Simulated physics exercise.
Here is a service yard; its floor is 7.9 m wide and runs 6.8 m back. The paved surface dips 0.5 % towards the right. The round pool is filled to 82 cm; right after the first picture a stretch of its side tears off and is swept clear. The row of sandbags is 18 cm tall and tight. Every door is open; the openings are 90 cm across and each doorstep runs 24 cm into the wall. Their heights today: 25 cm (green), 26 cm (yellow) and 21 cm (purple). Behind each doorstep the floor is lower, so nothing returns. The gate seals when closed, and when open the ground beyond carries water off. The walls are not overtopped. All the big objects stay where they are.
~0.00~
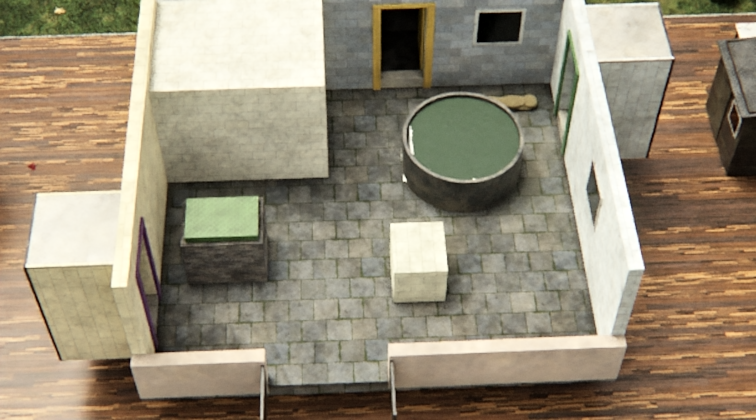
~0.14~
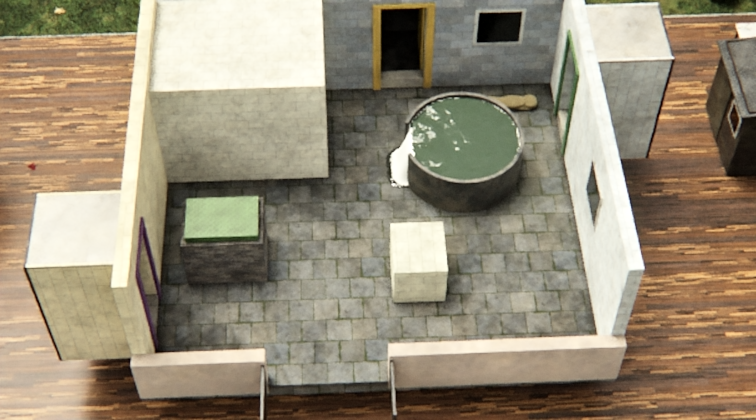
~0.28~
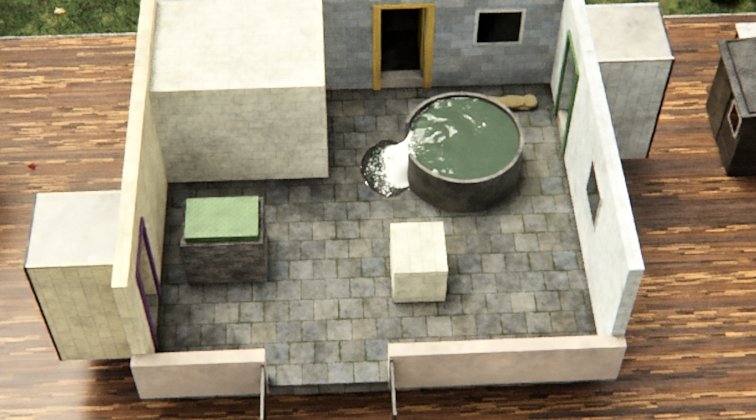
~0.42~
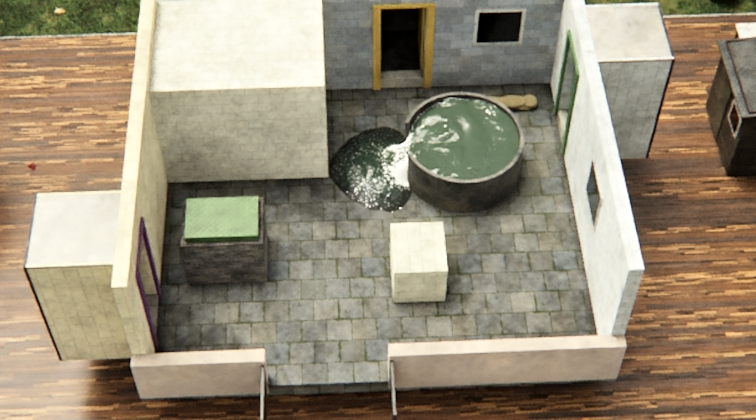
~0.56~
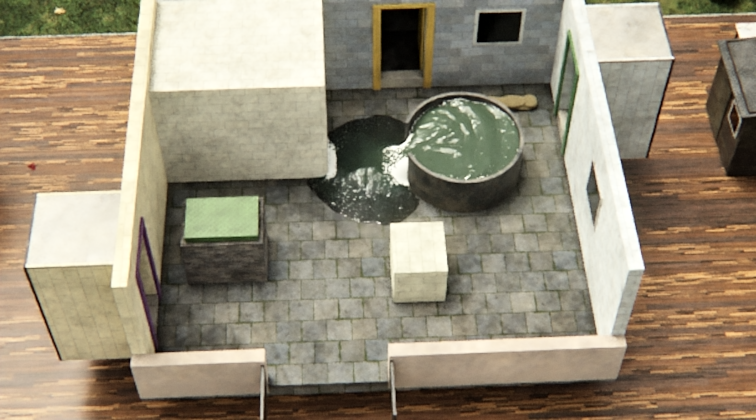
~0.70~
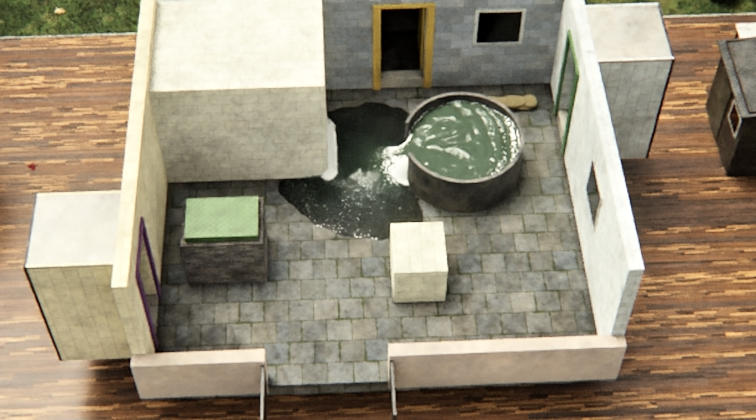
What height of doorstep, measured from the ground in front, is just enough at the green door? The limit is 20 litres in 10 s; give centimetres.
At least 7 cm or so.
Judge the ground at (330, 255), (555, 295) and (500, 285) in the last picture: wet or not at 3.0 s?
In turn: Under water, not reached, dry.
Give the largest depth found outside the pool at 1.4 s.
About 45 cm.
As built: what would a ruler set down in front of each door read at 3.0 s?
Depths in cm: Green 0, yellow 12, purple 2.
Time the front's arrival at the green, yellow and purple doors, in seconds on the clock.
Green 3.6 s, yellow 1.4 s, purple 2.8 s.
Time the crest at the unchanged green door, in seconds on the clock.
At about 6.0 s.
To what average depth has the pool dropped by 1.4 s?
Some 60 cm.
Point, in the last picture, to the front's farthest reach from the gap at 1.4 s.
Around (185, 214).
After 1.4 s water covers 25 % of the floor, deepest (45 cm) near (333, 166); it has not reached the green door.
After 3.0 s water covers 45 % of the floor, deepest (30 cm) near (333, 166); it has not reached the green door.
After 10.0 s water covers 90 % of the floor, deepest (15 cm) near (536, 88); 8 cm at the green door, 0 litres in over its 25 cm doorstep.
At the green door as built, the water arrived by 3.6 s and peaked near 12 cm at 6.0 s.
With a doorstep of 6 cm, 27 litres would have come in within the 10 s; with 8.5 cm, 9 litres. So under 20 litres takes about 7 cm.
